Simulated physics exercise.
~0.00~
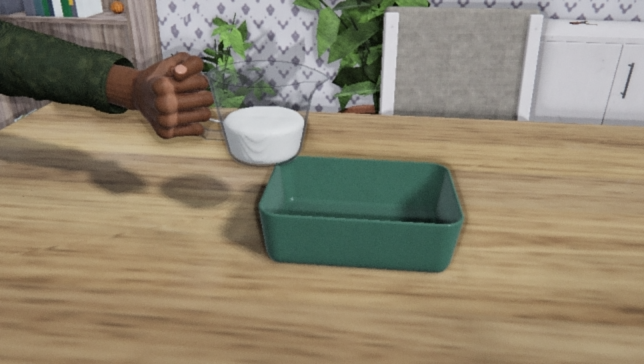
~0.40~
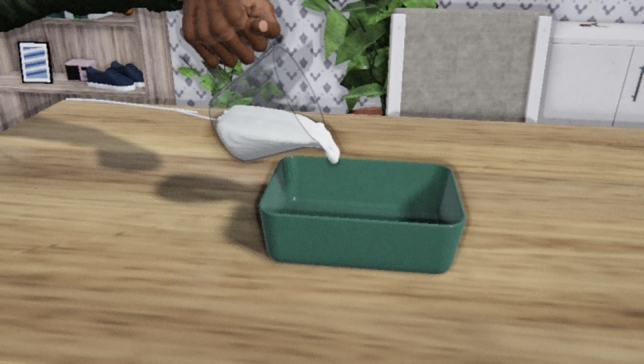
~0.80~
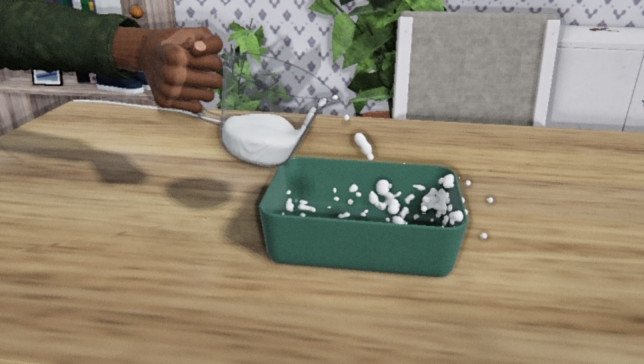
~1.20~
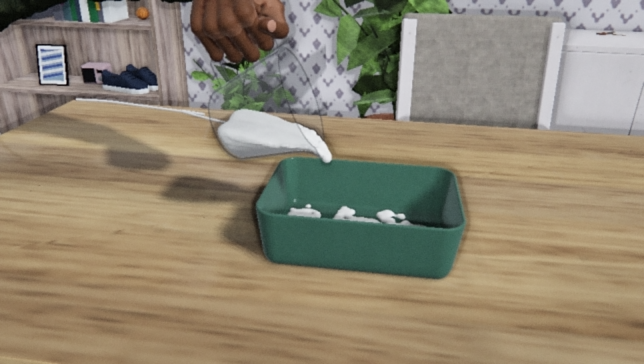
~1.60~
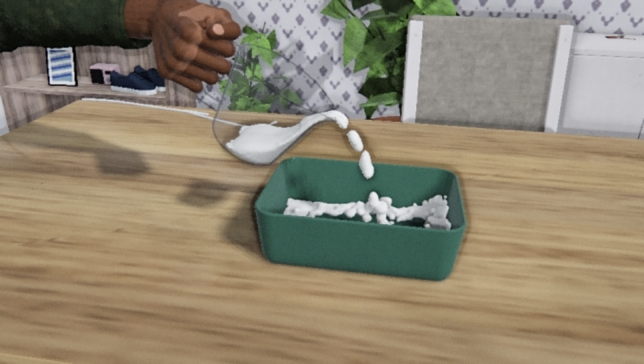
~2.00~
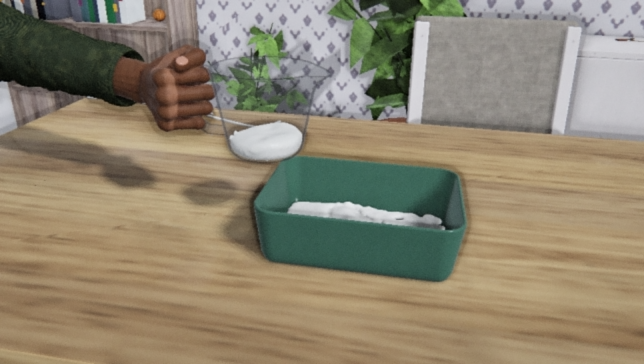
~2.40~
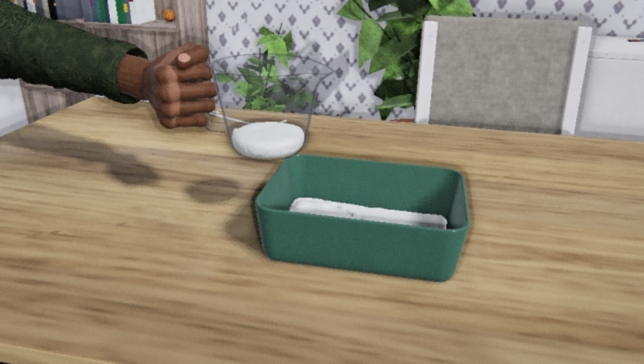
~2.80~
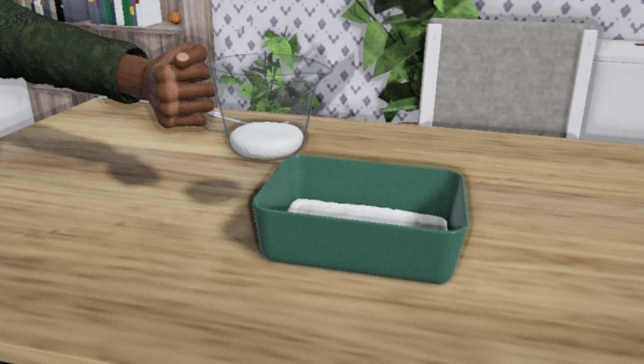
A clear measuring jug of milk, with a fist held beside it, tips twice towards a green oven dish on a wooden table, easing back between pours, then returns level with some milk left while a shallow white layer settles in the dish.
